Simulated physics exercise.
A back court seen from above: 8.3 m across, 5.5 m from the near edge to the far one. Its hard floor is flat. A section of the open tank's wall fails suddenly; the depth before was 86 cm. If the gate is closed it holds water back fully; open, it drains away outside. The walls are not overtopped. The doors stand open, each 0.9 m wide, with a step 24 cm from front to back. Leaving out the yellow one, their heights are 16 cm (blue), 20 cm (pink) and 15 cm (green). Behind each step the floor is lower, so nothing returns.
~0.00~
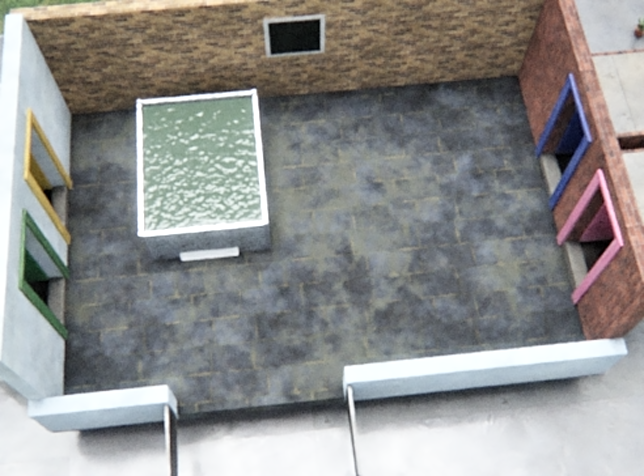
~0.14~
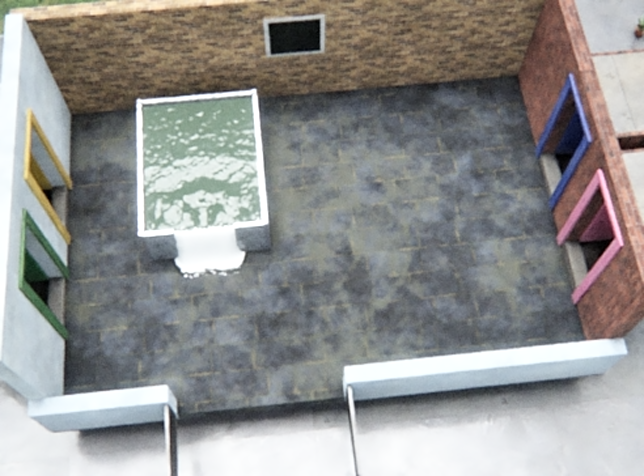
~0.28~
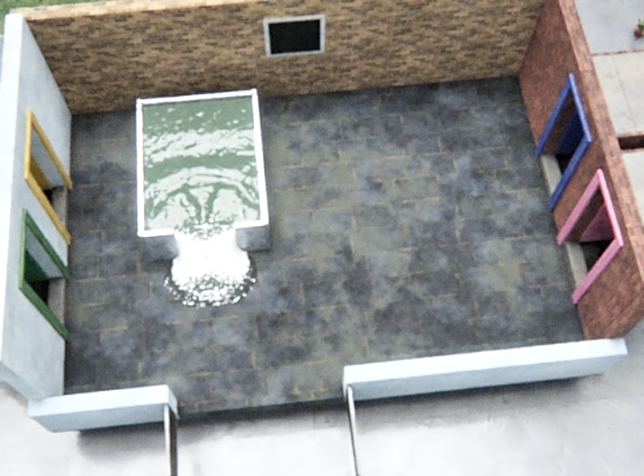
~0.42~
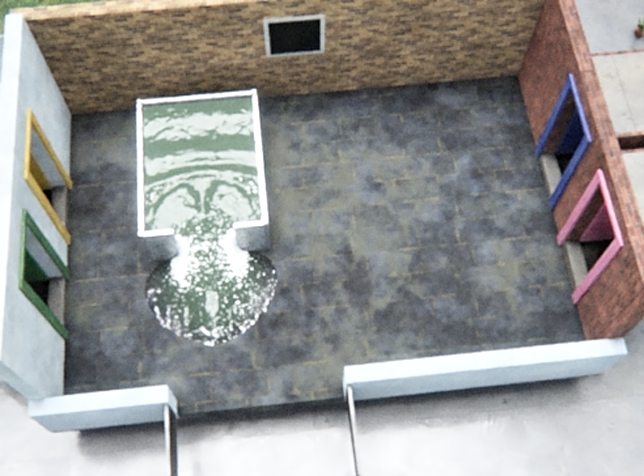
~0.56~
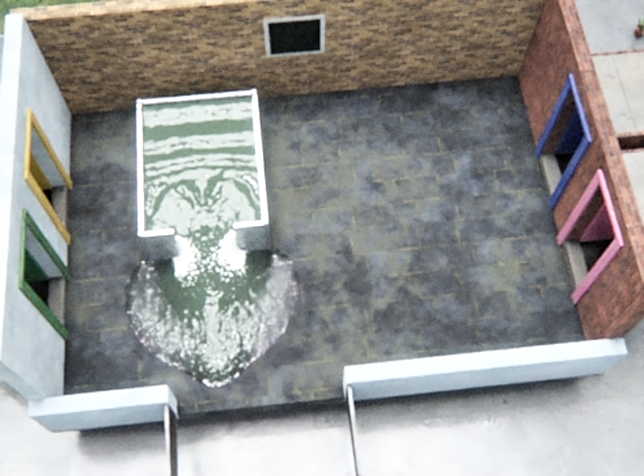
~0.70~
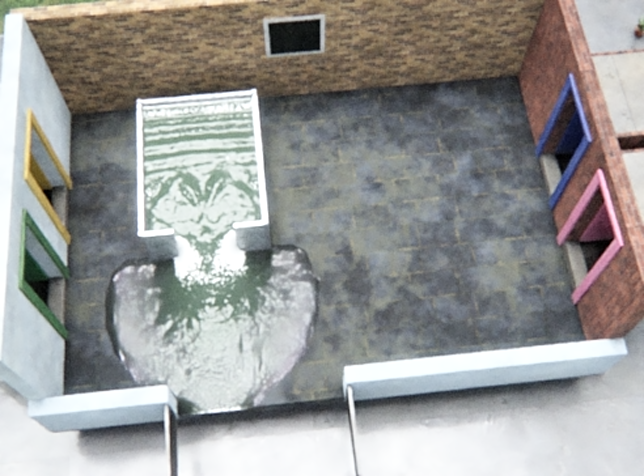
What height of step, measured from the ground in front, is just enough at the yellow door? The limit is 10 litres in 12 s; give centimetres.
About 8 cm.
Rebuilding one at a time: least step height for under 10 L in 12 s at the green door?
About 6.5 cm at green.
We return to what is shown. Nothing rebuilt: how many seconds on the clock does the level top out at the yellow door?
Near 9.0 s.
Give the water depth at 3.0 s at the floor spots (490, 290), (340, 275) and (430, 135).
In that order: 0, 0 and 0 cm.
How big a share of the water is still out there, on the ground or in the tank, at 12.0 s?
About 44 per cent.
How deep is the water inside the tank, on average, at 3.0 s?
Roughly 43 cm on average.
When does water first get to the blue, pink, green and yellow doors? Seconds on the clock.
Blue 5.5 s, pink 3.8 s, green 1.2 s, yellow 3.2 s.
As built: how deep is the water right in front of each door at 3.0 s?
In cm: Blue 0, pink 0, green 8, yellow 1.
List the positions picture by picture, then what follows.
In the first picture, still water, 86 cm deep, in the open tank at (201, 163); the yellow door at (51, 184) is dry.
In the second picture, water pours out at (208, 243) and has run 0.4 m, to (187, 273); about 13 cm deep outside, 86 cm at the back.
In the third picture, the front is at (200, 302), 0.9 m from the gap at (208, 244); 1.0 m2 of floor is wet, 86 cm left at the back.
In the fourth picture, the gap is at (209, 244), the front 1.6 m out at (209, 340); the back of the open tank holds 86 cm.
In the fifth picture, water pours out at (209, 244) and has run 2.2 m, to (211, 380); about 6 cm deep outside, 84 cm at the back.
In the sixth picture, water pours out at (209, 244) and has run 2.7 m, to a hidden place; about 5 cm deep outside, 76 cm at the back; 1.6 m in a straight line remain to the yellow door at (51, 184).
After 1.4 s water covers 25 % of the floor, deepest (52 cm) near (208, 258); it has not reached the yellow door.
After 3.0 s water covers 35 % of the floor, deepest (31 cm) near (208, 258); it has not reached the yellow door.
After 12.0 s water covers 80 % of the floor, deepest (10 cm) near (67, 282); 9 cm at the yellow door, 0 litres in over its 17 cm step.
At the yellow door as built, the water arrived by 3.2 s and peaked near 11 cm at 9.0 s.
Run again over the same 12 s with other heights there, 21 litres in over 7 cm, 3 litres over 9.5 cm. The limit of 10 litres is kept from about 8 cm up.
